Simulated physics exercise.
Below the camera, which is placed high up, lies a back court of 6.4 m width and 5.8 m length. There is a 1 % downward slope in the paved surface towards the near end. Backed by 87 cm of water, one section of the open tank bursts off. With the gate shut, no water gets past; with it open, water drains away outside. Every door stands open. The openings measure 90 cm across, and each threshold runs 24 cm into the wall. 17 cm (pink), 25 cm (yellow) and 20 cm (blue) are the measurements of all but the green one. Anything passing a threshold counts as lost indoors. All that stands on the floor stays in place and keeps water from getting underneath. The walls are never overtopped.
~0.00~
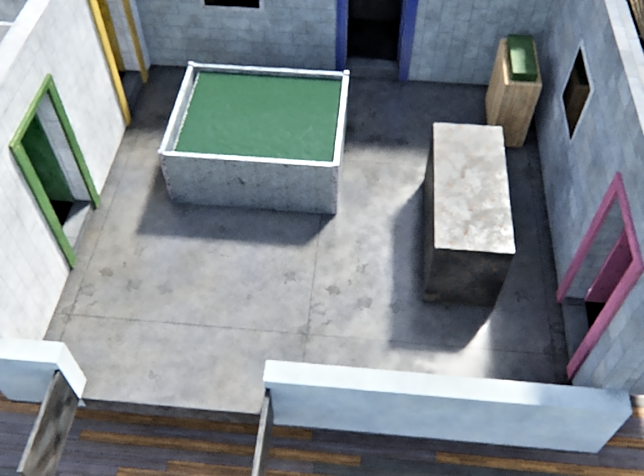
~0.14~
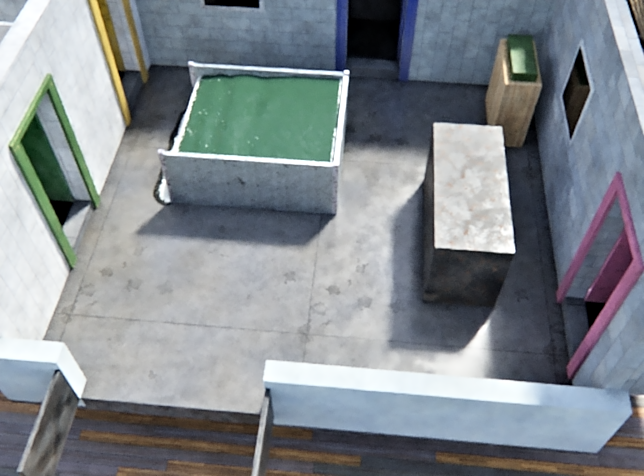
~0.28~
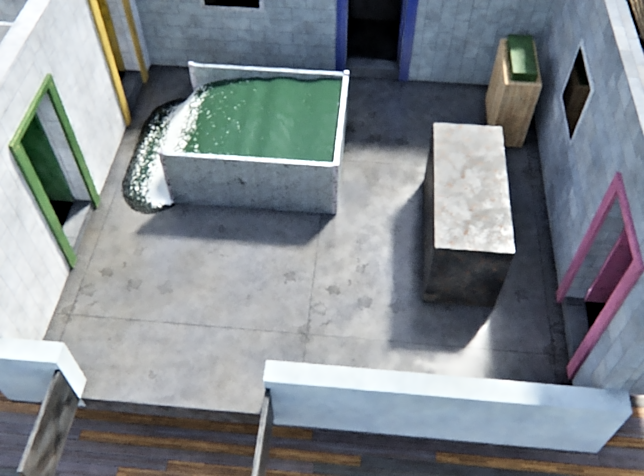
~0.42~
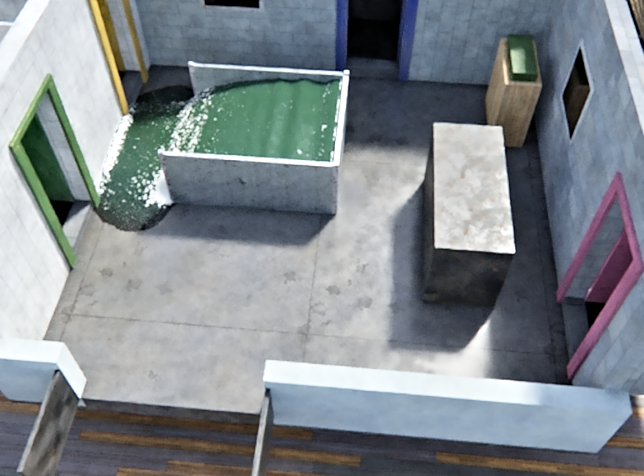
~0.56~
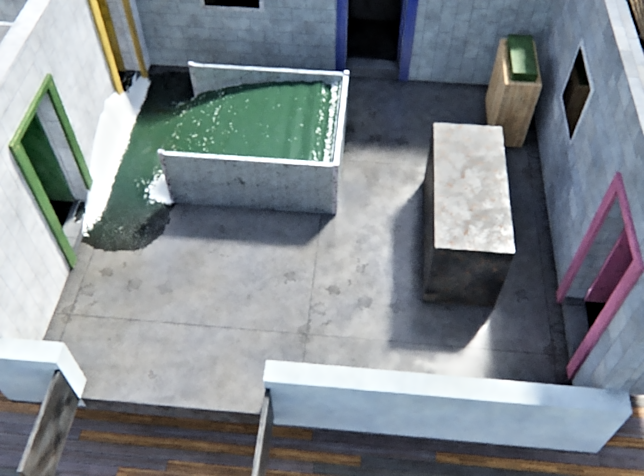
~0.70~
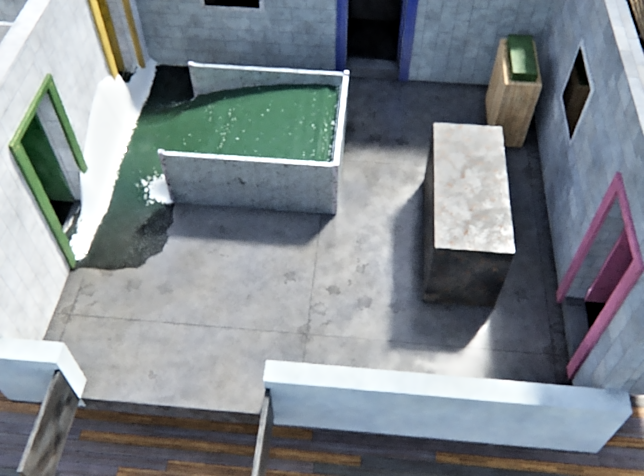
An open tank of green water bursts at its left side, flooding to the green door.
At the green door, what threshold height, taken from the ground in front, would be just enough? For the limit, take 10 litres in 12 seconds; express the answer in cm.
28 cm.
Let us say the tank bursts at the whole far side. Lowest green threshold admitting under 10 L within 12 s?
You'd want it roughly 6.0 centimetres tall.
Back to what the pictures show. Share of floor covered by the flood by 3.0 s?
Roughly 55 percent of the floor is wet.
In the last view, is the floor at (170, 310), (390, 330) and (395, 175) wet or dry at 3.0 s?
Listed order - soaked through, unwetted, unwetted.
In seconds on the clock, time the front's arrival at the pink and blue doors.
Pink 4.5 s, blue 2.2 s.
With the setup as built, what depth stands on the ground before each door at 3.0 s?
Centimetres: Pink = 0, yellow = 33, blue = 5, green = 18.
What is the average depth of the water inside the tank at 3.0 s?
It averages roughly 21 centimetres.
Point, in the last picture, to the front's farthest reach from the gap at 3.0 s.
(514, 87).
After 1.4 s water covers 20 % of the floor, deepest (64 cm) near (149, 72); 28 cm at the green door, 13 litres in over its 16 cm threshold.
After 3.0 s water covers 55 % of the floor, deepest (34 cm) near (31, 373); 18 cm at the green door, 60 litres in over its 16 cm threshold.
After 12.0 s water covers 100 % of the floor, deepest (10 cm) near (75, 377); 5 cm at the green door, 63 litres in over its 16 cm threshold.
At the green door as built, the water arrived by 0.6 s and peaked near 35 cm at 0.7 s.
Run again over the same 12 s with other heights there, 24 litres in over 23 cm, 4 litres over 31.5 cm. The limit of 10 litres is kept from about 28 cm up.
